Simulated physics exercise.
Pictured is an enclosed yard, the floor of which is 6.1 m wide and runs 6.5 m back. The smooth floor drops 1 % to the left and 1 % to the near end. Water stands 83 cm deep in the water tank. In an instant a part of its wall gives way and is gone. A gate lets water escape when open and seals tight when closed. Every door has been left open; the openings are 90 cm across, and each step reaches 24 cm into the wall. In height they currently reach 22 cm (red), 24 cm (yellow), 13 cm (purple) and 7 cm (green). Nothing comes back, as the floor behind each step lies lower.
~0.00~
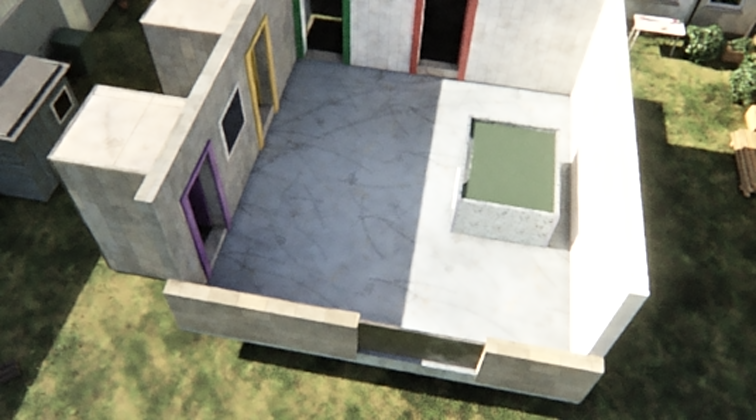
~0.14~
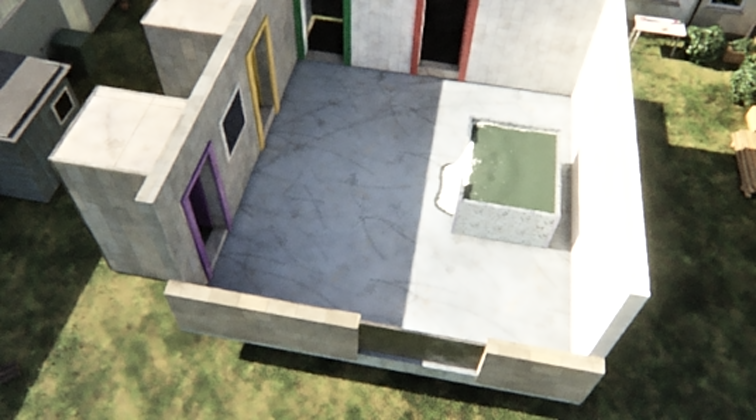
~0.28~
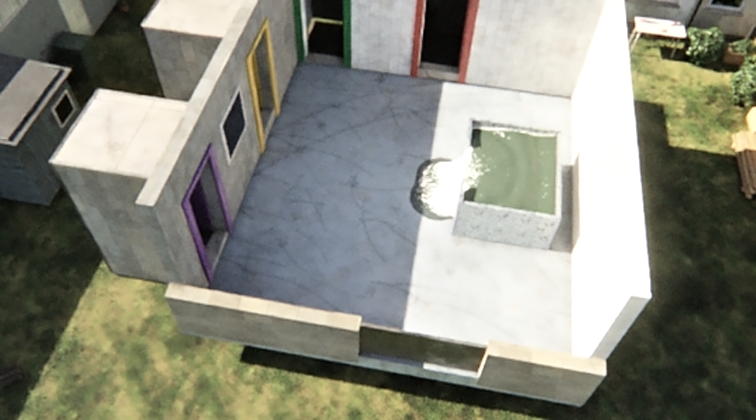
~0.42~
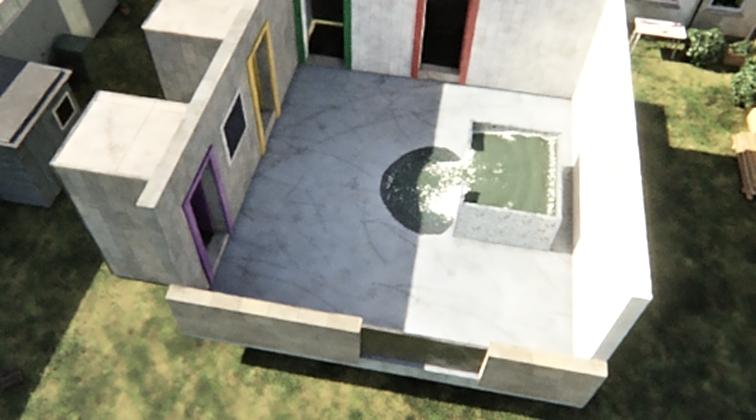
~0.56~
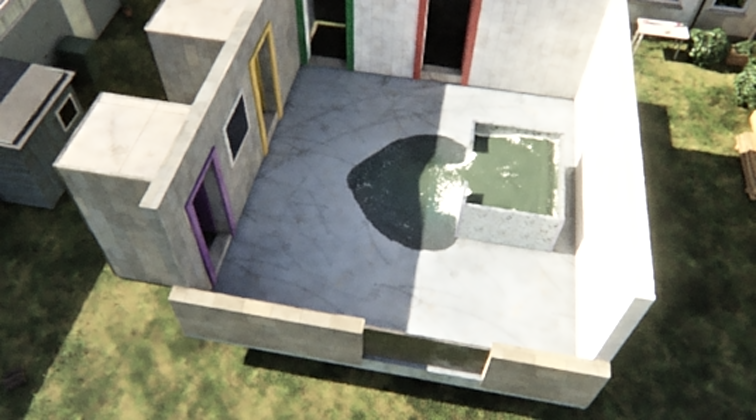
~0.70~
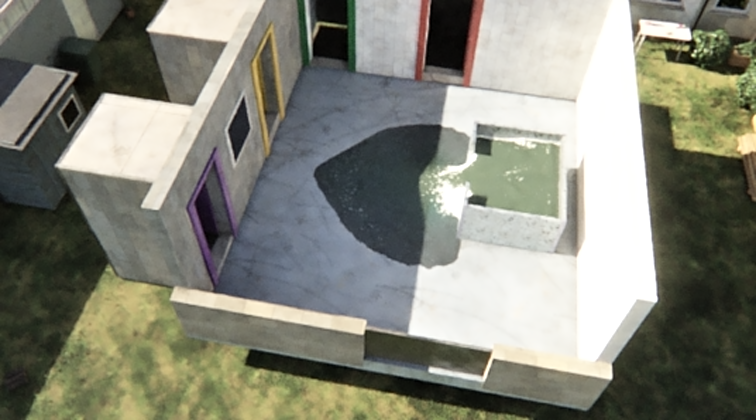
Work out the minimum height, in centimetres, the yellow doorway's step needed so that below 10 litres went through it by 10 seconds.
The minimum is roughly 24 cm.
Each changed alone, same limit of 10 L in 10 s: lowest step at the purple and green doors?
Roughly 17 cm for the purple door and roughly 23 cm for the green door.
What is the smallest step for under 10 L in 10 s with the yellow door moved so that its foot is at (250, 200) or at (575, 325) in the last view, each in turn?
Roughly 24 cm for the first and 7.5 cm for the second.
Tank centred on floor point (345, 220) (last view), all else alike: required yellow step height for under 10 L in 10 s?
In this case, 9.0 cm or so.
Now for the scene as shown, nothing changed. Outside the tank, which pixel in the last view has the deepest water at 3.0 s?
Around pixel (207, 308).
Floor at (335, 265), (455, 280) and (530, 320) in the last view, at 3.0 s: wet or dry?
One by one: Drenched, clear, clear.
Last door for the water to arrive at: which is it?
Red, last of all.
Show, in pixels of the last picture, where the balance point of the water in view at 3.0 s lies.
About (384, 189).
After 1.4 s water covers 45 % of the floor, deepest (38 cm) near (455, 193); 28 cm at the yellow door, 0 litres in over its 24 cm step.
After 3.0 s water covers 55 % of the floor, deepest (32 cm) near (207, 308); 20 cm at the yellow door, 9 litres in over its 24 cm step.
After 10.0 s water covers 100 % of the floor, deepest (13 cm) near (203, 317); 8 cm at the yellow door, 10 litres in over its 24 cm step.
At the yellow door as built, the water arrived by 1.1 s and peaked near 29 cm at 1.8 s.
Run again over the same 10 s with other heights there, 36 litres in over 19.5 cm, 3 litres over 26.5 cm. The limit of 10 litres is kept from about 24 cm up.
